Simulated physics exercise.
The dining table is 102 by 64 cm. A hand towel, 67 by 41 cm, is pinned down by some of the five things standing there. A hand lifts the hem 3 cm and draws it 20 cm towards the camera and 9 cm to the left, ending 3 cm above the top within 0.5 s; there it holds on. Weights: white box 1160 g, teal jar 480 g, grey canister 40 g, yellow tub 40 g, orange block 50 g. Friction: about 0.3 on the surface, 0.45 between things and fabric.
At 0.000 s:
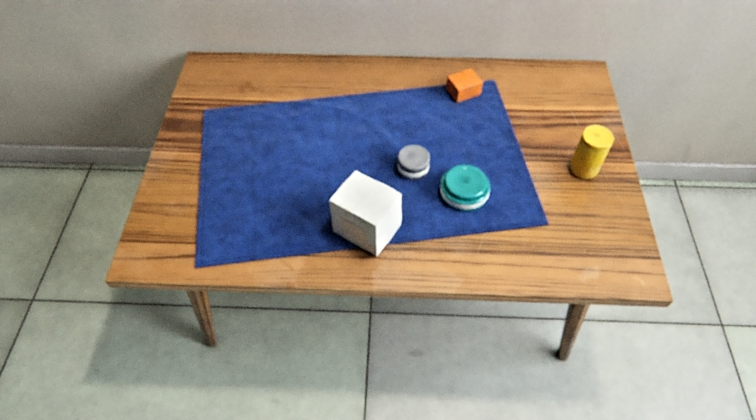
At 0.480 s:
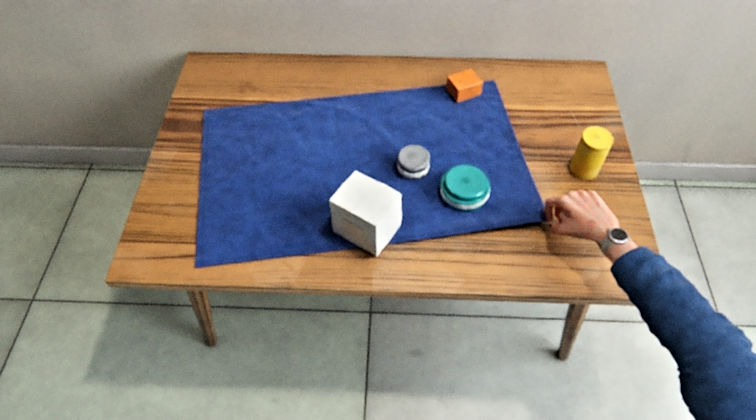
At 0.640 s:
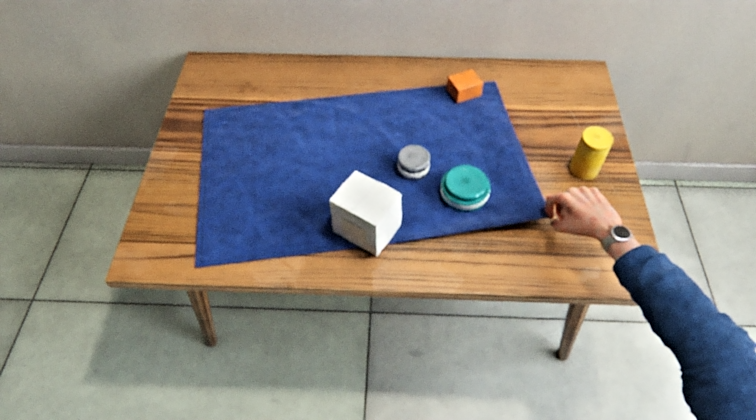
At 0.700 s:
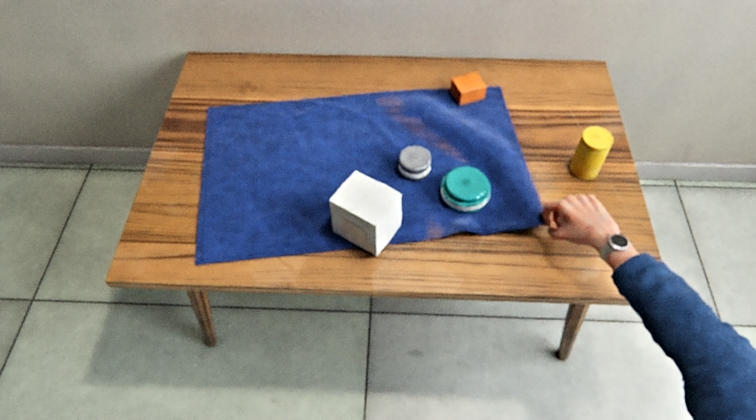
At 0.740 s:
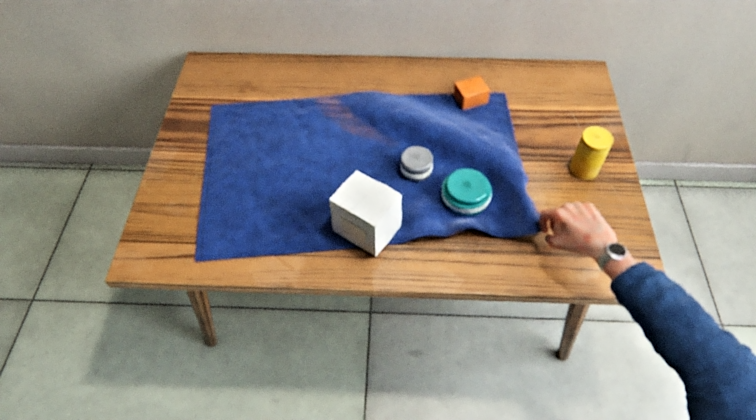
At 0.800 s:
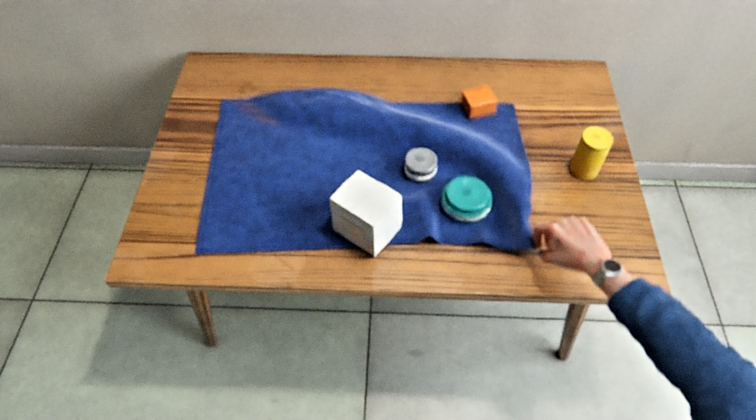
A hand reached in from the right, took the near corner of a blue cloth on a wooden table and drew it slightly closer, wrinkling it as the orange block and teal jar shifted a little.
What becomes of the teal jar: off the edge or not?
The teal jar keeps to the top.
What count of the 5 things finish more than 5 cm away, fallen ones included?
I count 3.
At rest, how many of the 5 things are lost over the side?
I count 0.
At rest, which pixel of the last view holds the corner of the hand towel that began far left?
Near (319, 74).
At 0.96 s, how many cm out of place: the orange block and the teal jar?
Orange block 20 cm, teal jar 10 cm.
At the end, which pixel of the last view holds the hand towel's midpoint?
Near (411, 172).
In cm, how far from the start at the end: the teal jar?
Teal jar 20 cm.
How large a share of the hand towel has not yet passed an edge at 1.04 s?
Some 100 per cent of it.
After 0.88 s, 100 % of the hand towel is still over the top; teal jar 7 cm off its start, orange block 12 cm off its start, grey canister 4 cm off its start.
After 0.96 s, 100 % of the hand towel is still over the top; teal jar 12 cm off its start, orange block 18 cm off its start, grey canister 7 cm off its start.
After 1.04 s, 100 % of the hand towel is still over the top; teal jar 16 cm off its start at (460, 248), orange block 25 cm off its start at (538, 149), grey canister 10 cm off its start at (446, 188).
After 1.12 s, 100 % of the hand towel is still over the top; teal jar 18 cm off its start, orange block 29 cm off its start, grey canister 12 cm off its start.
After 2.72 s, 100 % of the hand towel is still over the top; teal jar 19 cm off its start at (457, 264), orange block 31 cm off its start at (561, 168), grey canister 13 cm off its start at (454, 198), yellow tub 3 cm off its start at (614, 144).
